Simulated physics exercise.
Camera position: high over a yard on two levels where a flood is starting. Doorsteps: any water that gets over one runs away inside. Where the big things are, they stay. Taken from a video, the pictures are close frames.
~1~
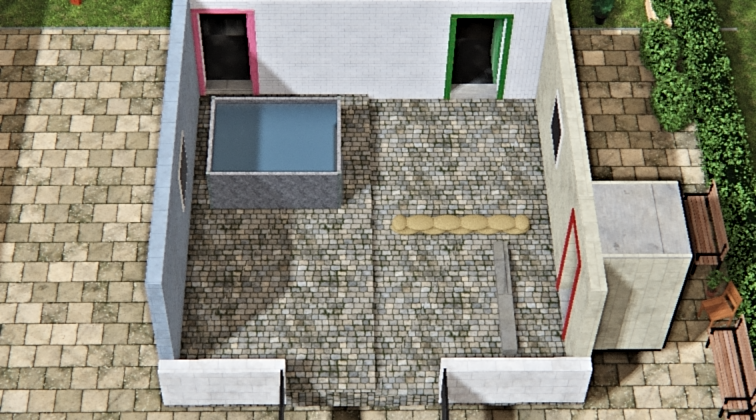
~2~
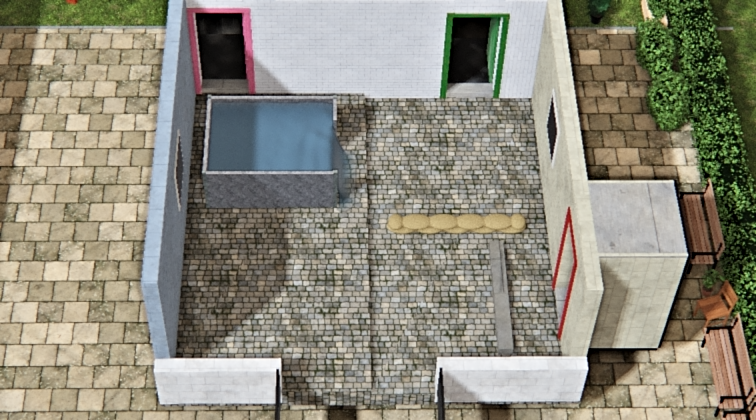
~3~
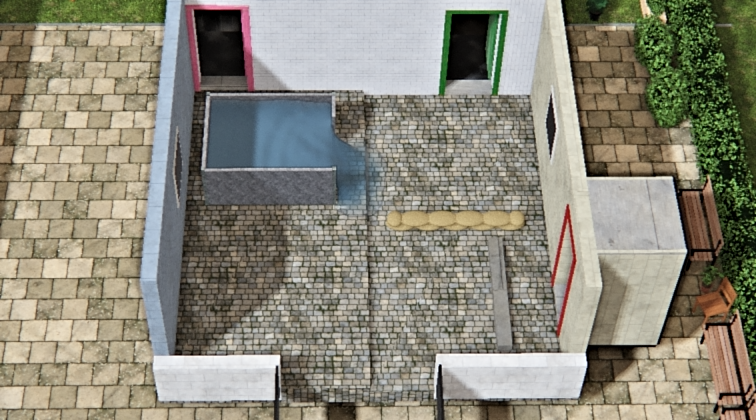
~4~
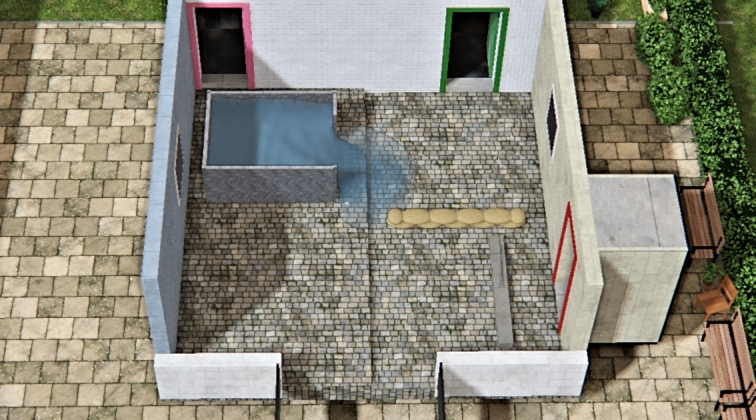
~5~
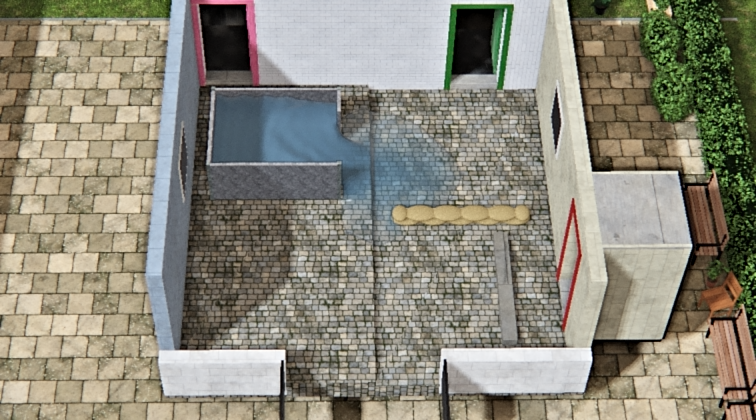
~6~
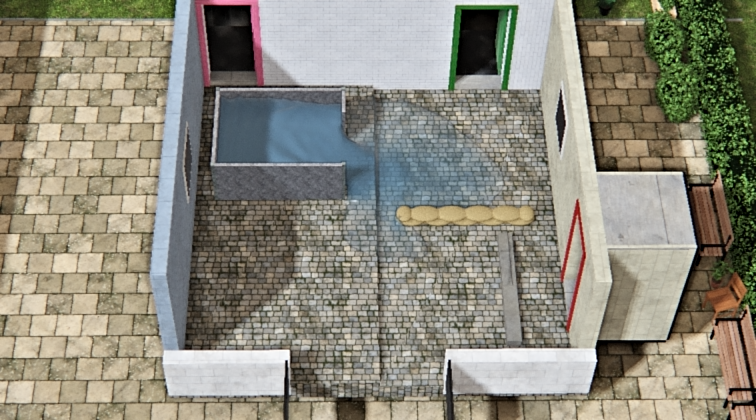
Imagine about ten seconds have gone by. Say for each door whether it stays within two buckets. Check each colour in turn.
The pink door stays within two buckets; the red door goes past two buckets; the green door goes past two buckets.
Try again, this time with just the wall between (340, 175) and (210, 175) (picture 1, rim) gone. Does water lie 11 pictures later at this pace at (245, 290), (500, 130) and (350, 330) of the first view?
Taken one by one: Sodden, then unaffected, then sodden.
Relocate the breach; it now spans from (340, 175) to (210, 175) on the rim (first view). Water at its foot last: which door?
Answer: The green door.
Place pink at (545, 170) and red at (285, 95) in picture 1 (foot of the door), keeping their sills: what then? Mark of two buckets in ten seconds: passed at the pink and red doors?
Pink door: Comes in high; red door: Comes in low.
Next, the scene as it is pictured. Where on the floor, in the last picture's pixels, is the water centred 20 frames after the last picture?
I'd put my finger on (417, 184).
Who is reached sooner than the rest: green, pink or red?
Answer: The green-painted one.
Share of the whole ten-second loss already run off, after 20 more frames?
Estimate: 20 %.
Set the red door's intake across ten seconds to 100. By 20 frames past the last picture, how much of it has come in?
Near 0 in a hundred.
A moment on, water covers 35 % of the floor; the pink door not reached, the red door not reached, the green door wet at the sill, nothing in.
Next, water covers 50 % of the floor; the pink door not reached, the red door wet at the sill, nothing in, the green door wet at the sill, nothing in.
Then, water covers 50 % of the floor; the pink door not reached, the red door wet at the sill, nothing in, the green door over two buckets in.
Later, water covers 65 % of the floor; the pink door wet at the sill, nothing in, the red door over two buckets in, the green door over two buckets in.
In the end, water covers 70 % of the floor; the pink door under two buckets in, the red door far over two buckets in, the green door over two buckets in.
